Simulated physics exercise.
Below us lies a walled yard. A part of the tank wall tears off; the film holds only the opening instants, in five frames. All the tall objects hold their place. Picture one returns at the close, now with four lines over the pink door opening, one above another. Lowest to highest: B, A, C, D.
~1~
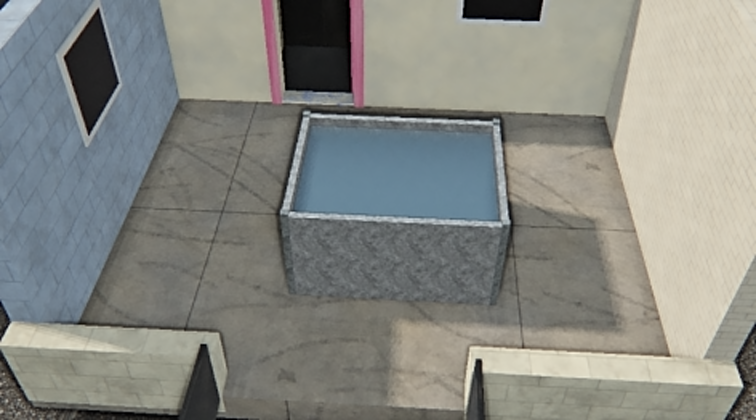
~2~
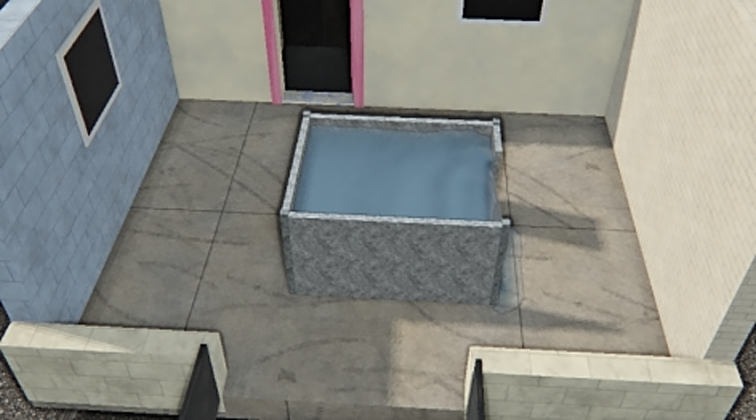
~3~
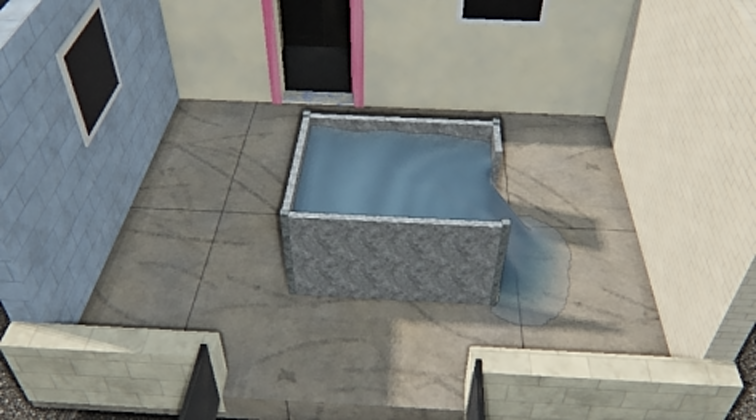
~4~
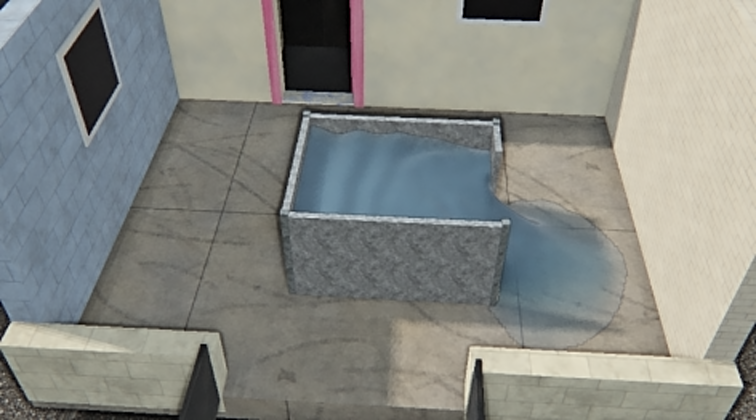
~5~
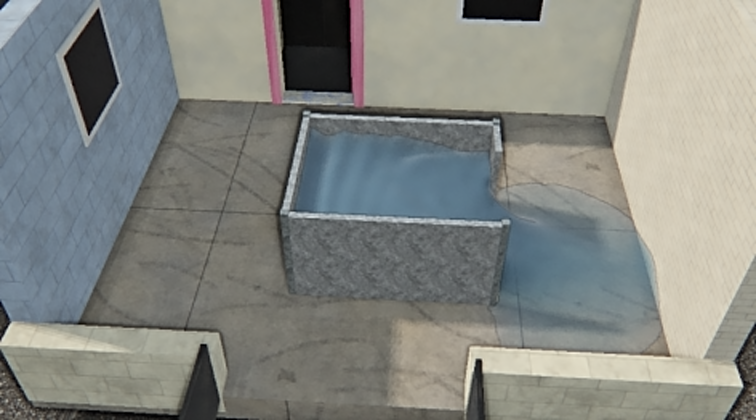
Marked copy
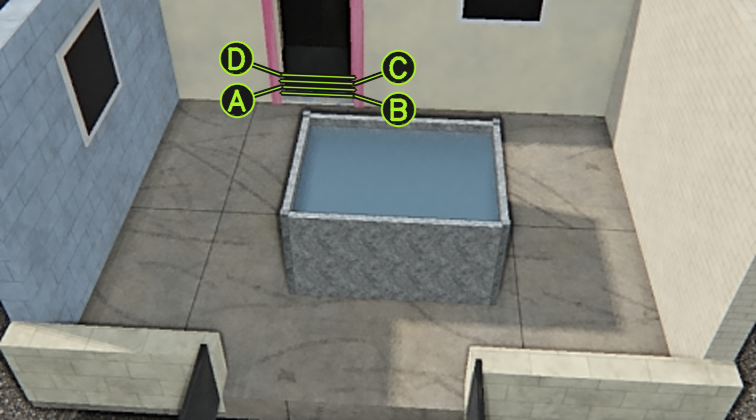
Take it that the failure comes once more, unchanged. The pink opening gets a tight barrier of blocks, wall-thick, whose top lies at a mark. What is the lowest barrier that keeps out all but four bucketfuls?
B.
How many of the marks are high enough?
All of them.
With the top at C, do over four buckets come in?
No.
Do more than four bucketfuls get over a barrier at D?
No.
On the marked copy, A at (317, 88); B at (318, 94); C at (317, 82); D at (317, 76); from the bottom up B, A, C, D.
With A, nothing gets over.
With B, a splash gets over, under a bucket.
With C, nothing gets over.
With D, nothing gets over.
